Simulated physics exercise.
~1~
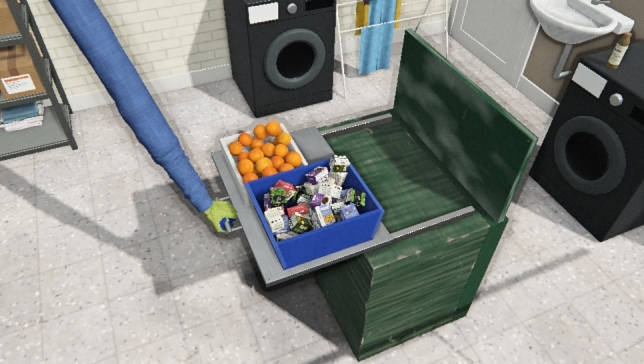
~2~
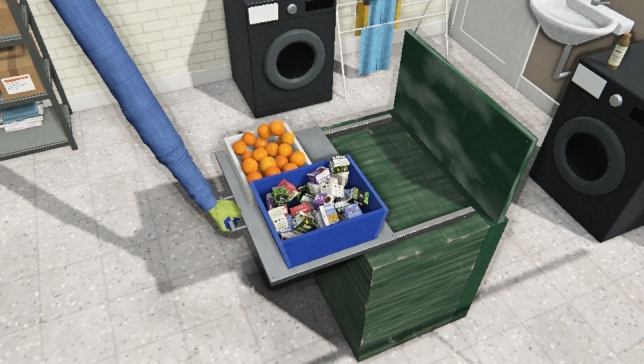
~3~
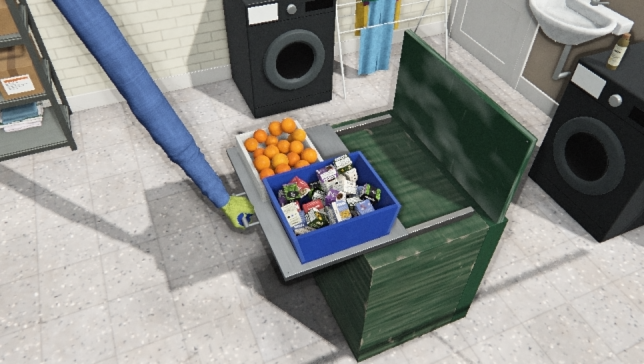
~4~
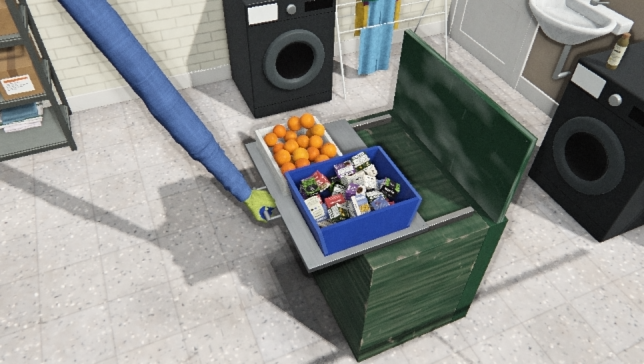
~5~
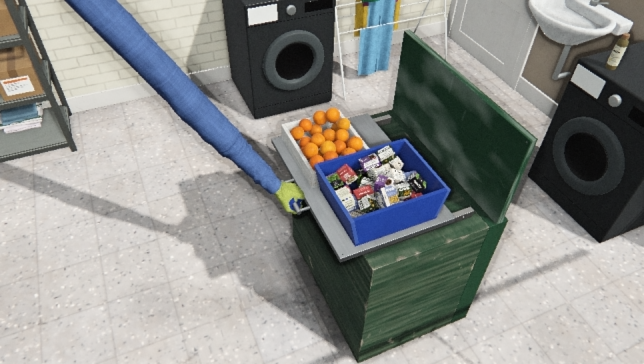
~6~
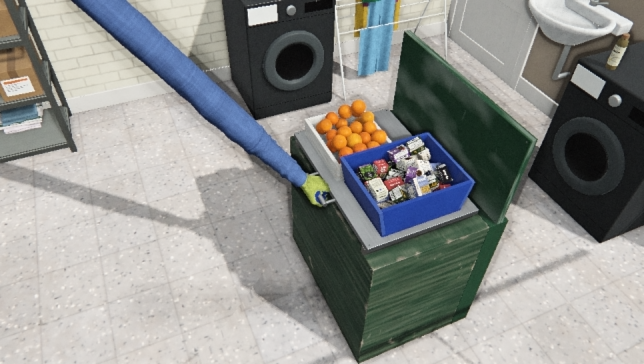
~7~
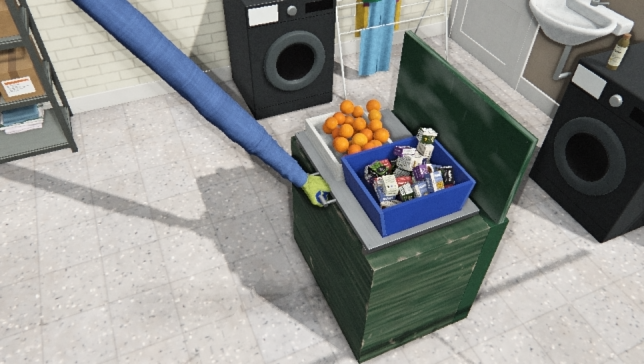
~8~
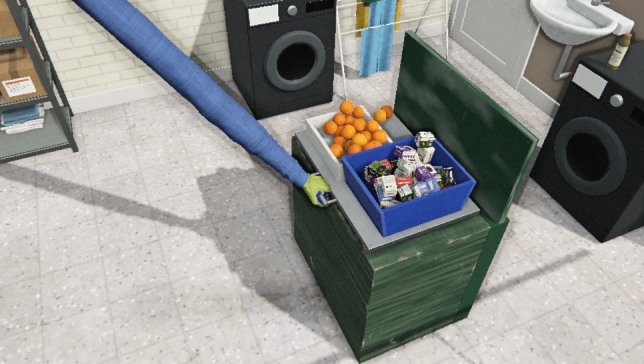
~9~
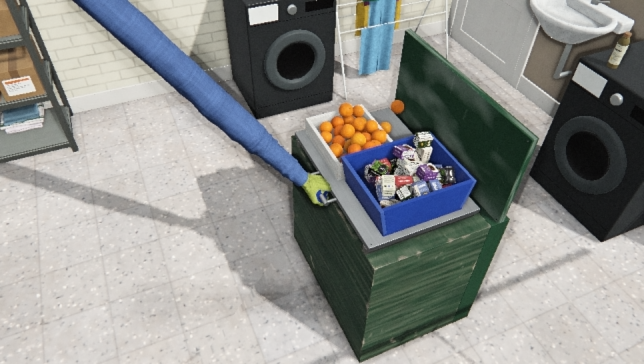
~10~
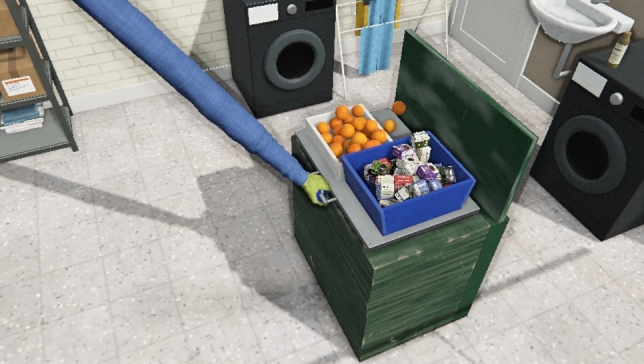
A gloved hand pushes a loaded shelf right until it stops, spilling oranges from the white tote.
